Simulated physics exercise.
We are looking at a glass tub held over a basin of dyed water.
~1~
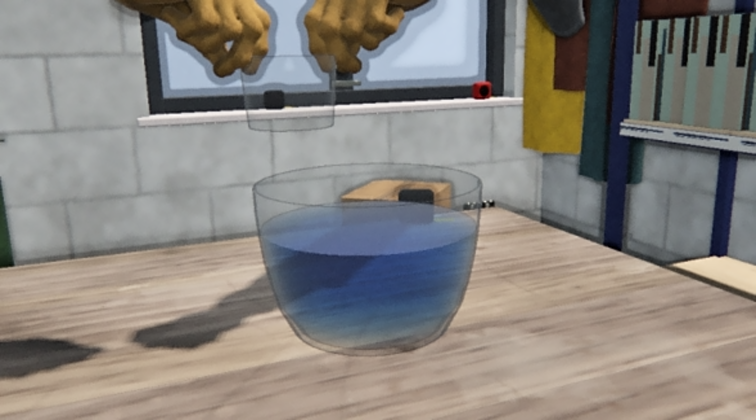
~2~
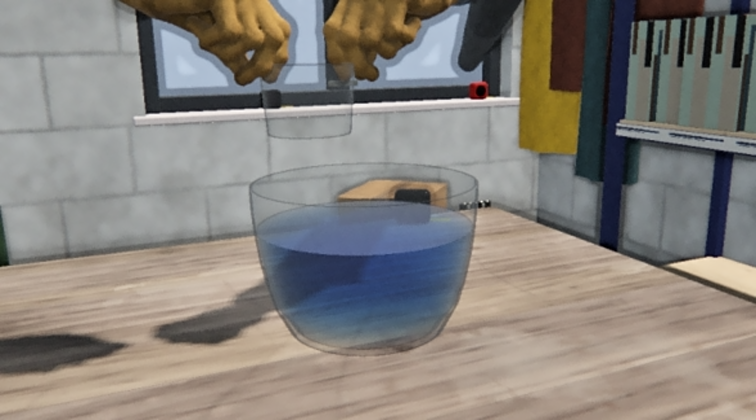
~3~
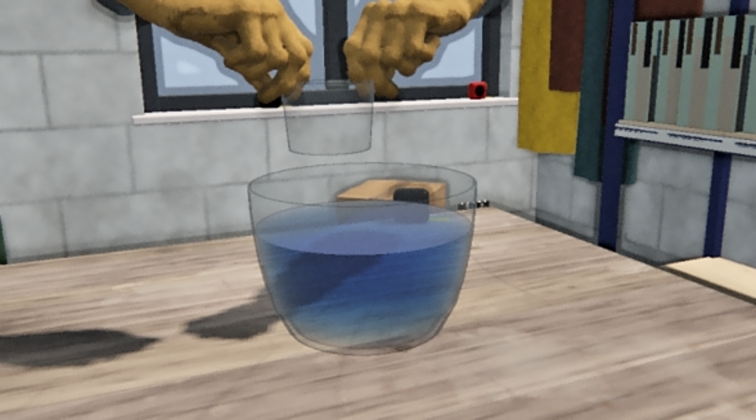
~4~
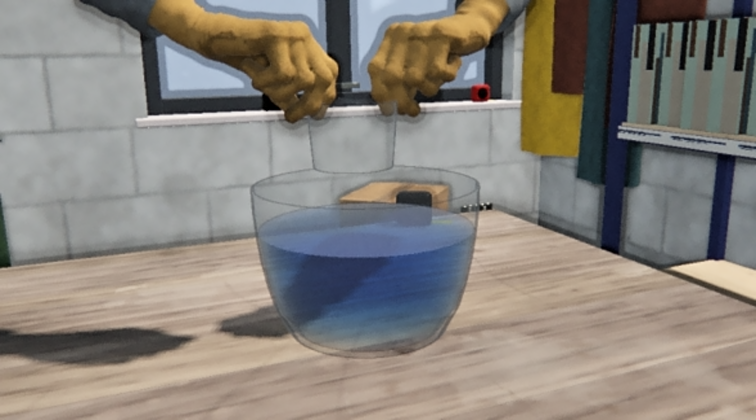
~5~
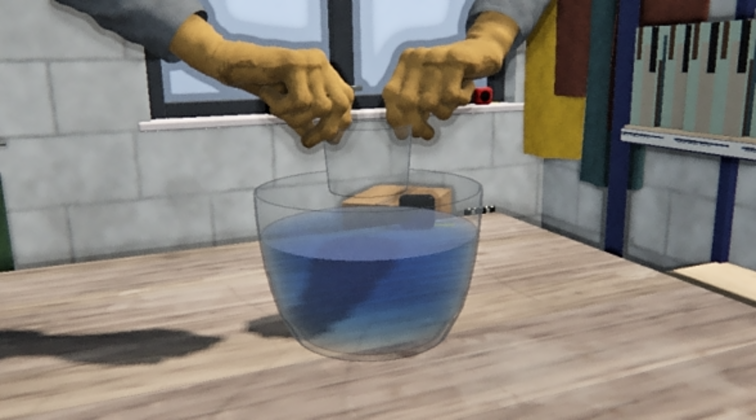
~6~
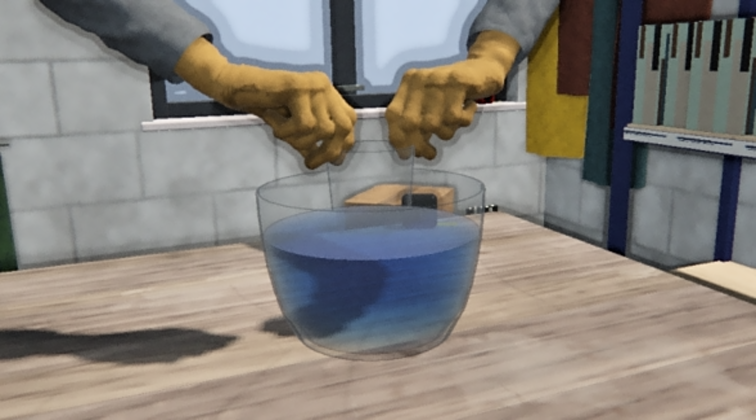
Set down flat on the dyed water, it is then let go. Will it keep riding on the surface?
Once they let go, it's going to stay up top.
Soon after, the tub dips into the dyed water.
Later, it bobs and steadies.
In the end, the tub floats with about half of its side showing.
